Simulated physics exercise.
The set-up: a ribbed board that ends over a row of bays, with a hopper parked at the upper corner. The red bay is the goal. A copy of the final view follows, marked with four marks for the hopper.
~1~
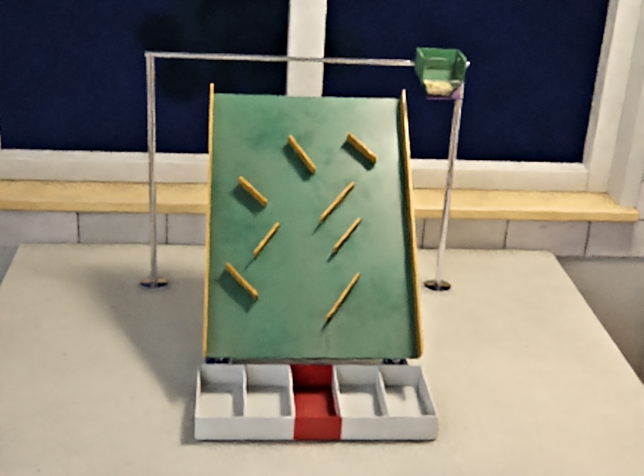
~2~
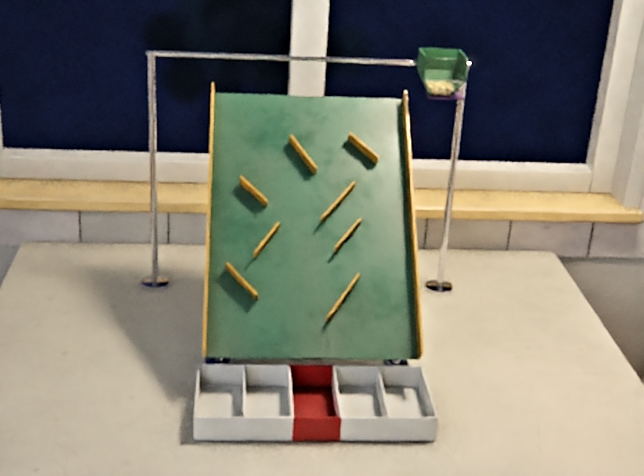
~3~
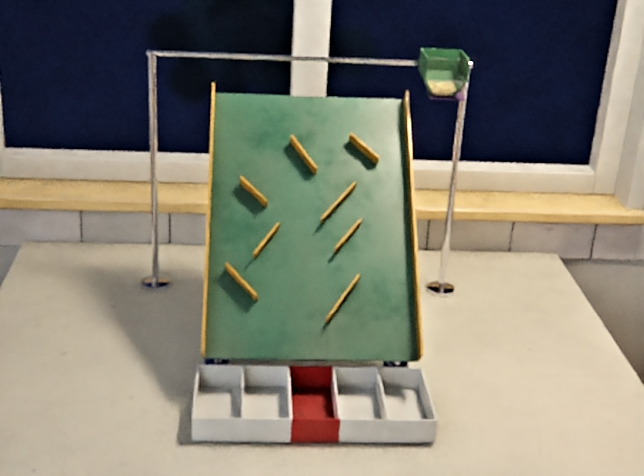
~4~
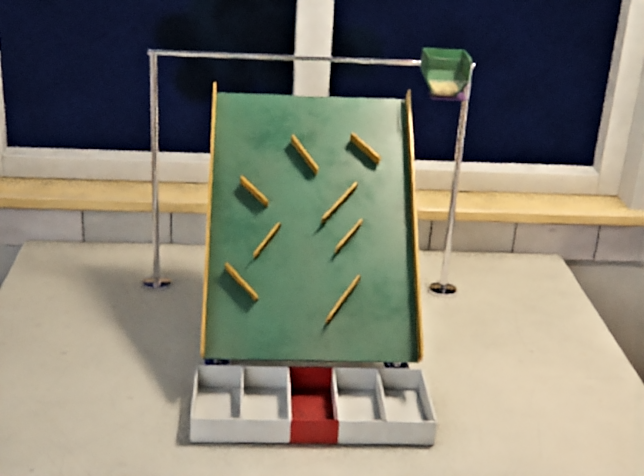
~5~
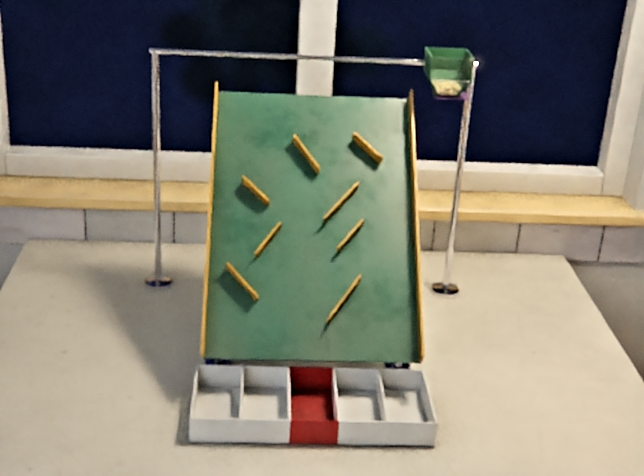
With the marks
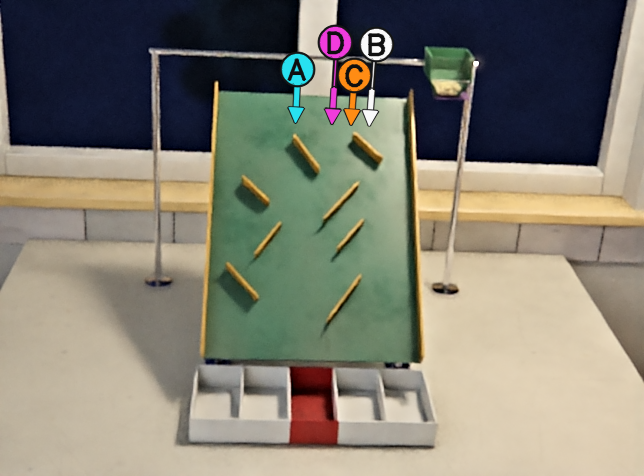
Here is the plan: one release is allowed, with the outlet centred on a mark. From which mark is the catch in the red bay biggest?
A beats the others.
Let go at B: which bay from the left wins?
It is the fifth one.
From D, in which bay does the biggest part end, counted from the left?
The second from the left.
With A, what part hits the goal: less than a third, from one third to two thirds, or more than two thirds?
From one third to two thirds.
On the marked copy, mark A meets the board at (295, 117); mark B meets the board at (369, 120); mark C meets the board at (351, 119); mark D meets the board at (332, 118).
If A is chosen, roughly a third in the red bay, roughly half in other bays, about a tenth outside the box.
If B is chosen, not one piece in the red bay, the larger part in other bays, about a tenth outside the box.
If C is chosen, about a tenth in the red bay, the larger part in other bays, about a tenth outside the box.
If D is chosen, about a tenth in the red bay, the larger part in other bays, about a tenth outside the box.
